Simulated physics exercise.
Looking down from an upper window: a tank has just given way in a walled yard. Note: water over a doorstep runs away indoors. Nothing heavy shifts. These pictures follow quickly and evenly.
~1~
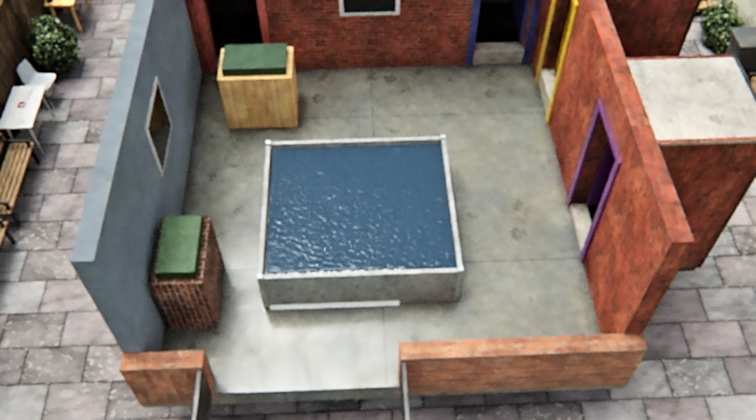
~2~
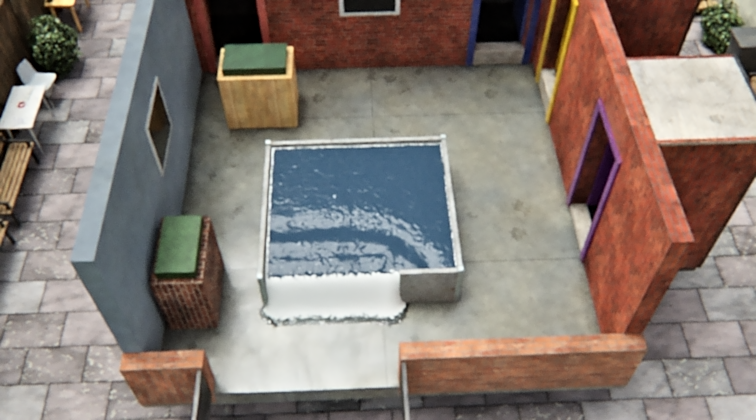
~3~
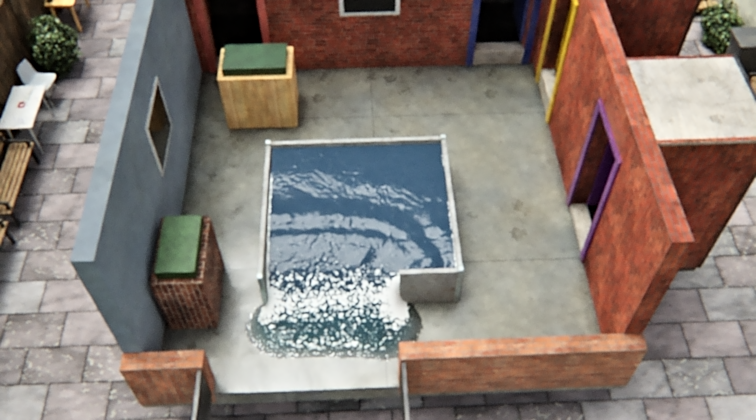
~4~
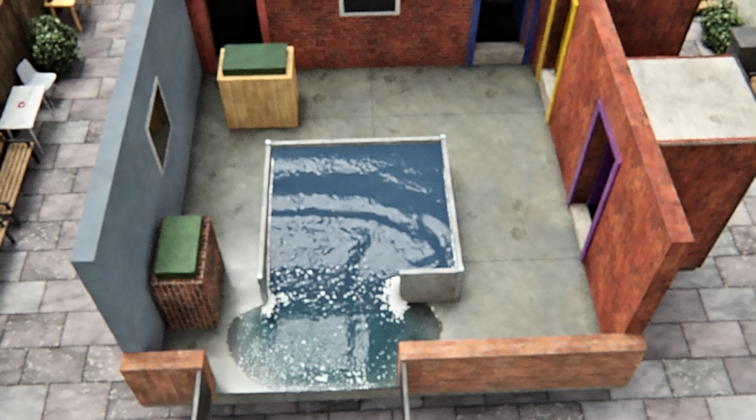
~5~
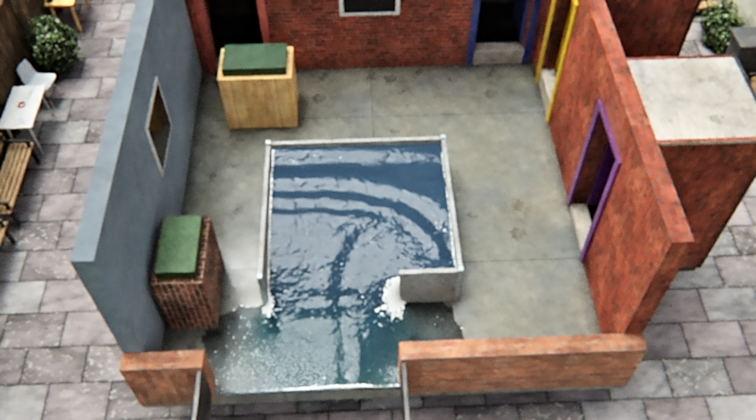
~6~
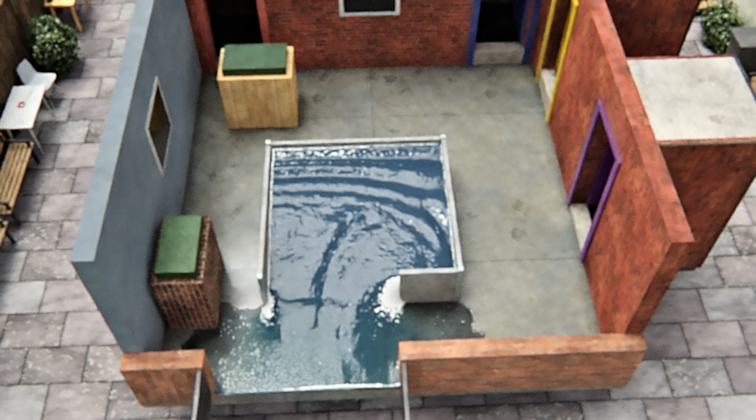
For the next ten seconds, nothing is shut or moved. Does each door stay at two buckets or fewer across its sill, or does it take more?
My prediction: The purple door is going to allow two buckets or less; the yellow door is going to allow two buckets or less; the red door is going to allow two buckets or less; the blue door is going to allow two buckets or less.
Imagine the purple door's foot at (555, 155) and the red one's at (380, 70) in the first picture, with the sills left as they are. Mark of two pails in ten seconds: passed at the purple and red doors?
One by one: The purple one holds; the red one keeps below it.
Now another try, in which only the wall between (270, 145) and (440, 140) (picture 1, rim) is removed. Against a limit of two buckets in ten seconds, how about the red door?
With the breach moved, the red one crosses the threshold.
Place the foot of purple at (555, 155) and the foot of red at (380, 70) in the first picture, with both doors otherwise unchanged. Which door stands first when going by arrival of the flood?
First comes the purple-painted one.
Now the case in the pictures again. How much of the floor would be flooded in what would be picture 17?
It comes to 25 per cent.
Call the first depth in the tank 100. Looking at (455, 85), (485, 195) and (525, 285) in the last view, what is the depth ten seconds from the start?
Approx. values, in order: 0 %, 2 %, 2 %.
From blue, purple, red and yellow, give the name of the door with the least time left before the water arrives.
The one in purple.
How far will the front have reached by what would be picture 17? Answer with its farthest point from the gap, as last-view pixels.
Somewhere near (595, 362).
A moment on, water covers 15 % of the floor; the purple door not reached, the yellow door not reached, the red door not reached, the blue door not reached.
Next, water covers 25 % of the floor; the purple door not reached, the yellow door not reached, the red door not reached, the blue door not reached.
Then, water covers 25 % of the floor; the purple door wet at the sill, nothing in, the yellow door not reached, the red door not reached, the blue door not reached.
Later, water covers 35 % of the floor; the purple door wet at the sill, nothing in, the yellow door not reached, the red door not reached, the blue door not reached.
In the end, water covers 50 % of the floor; the purple door wet at the sill, nothing in, the yellow door not reached, the red door not reached, the blue door not reached.
